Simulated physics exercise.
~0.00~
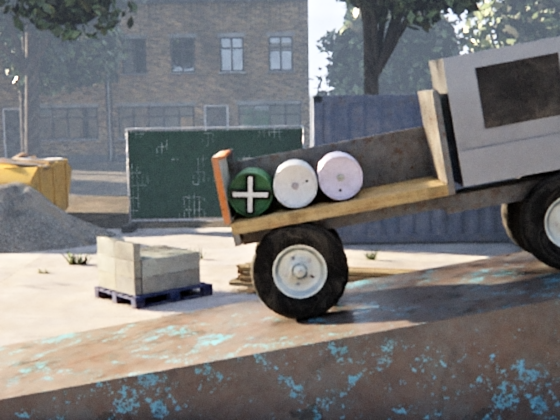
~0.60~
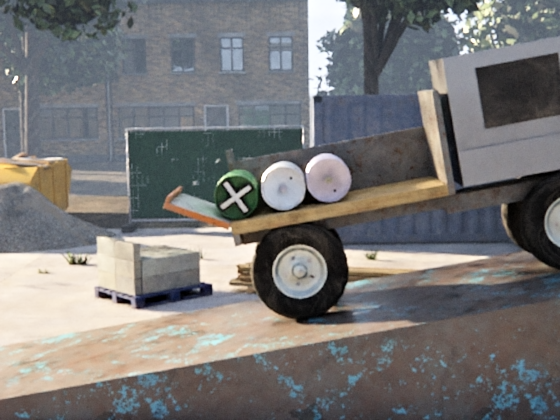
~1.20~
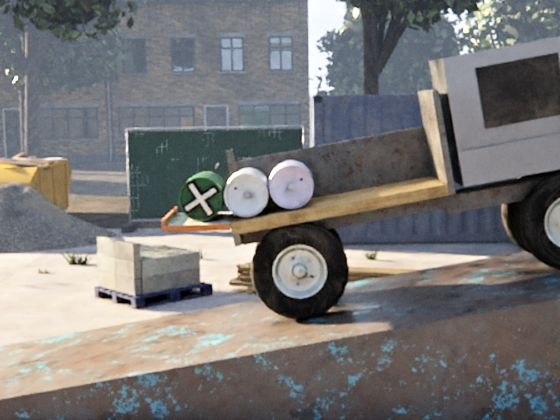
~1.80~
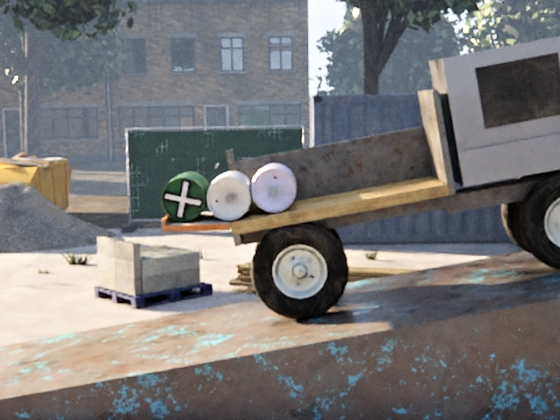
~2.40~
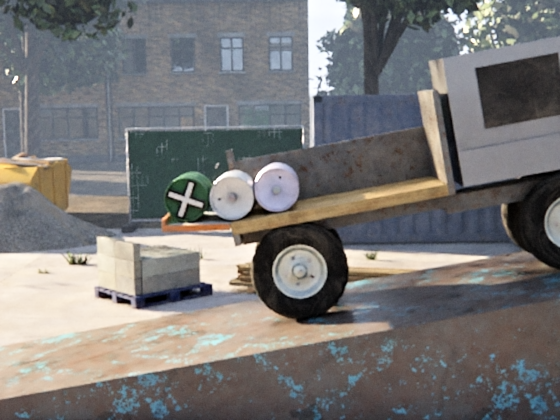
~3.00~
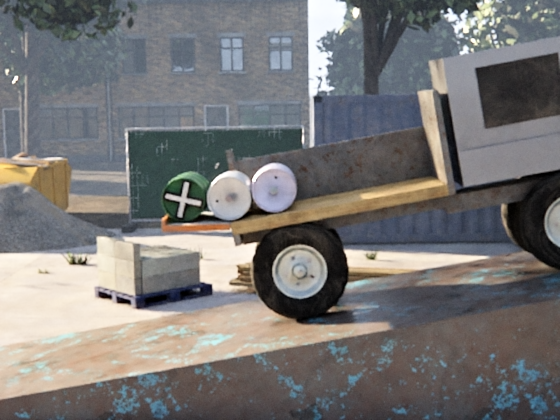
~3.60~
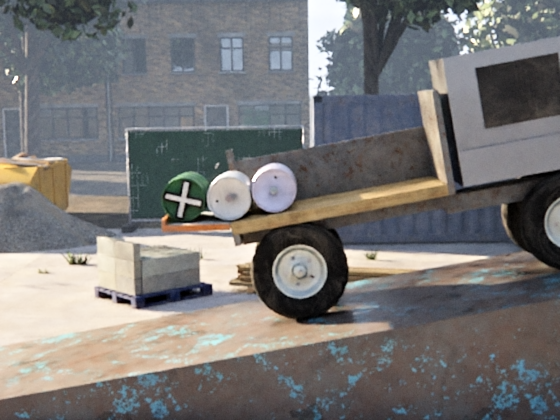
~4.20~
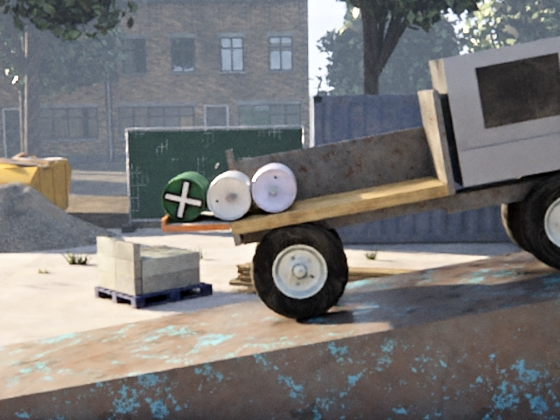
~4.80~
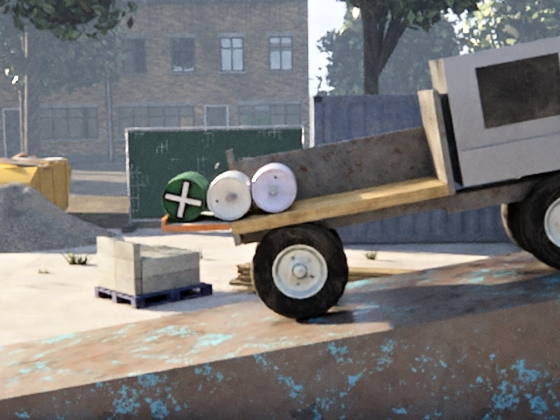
On a sloping truck bed, three kegs roll left onto the lowering tailgate and stop there.
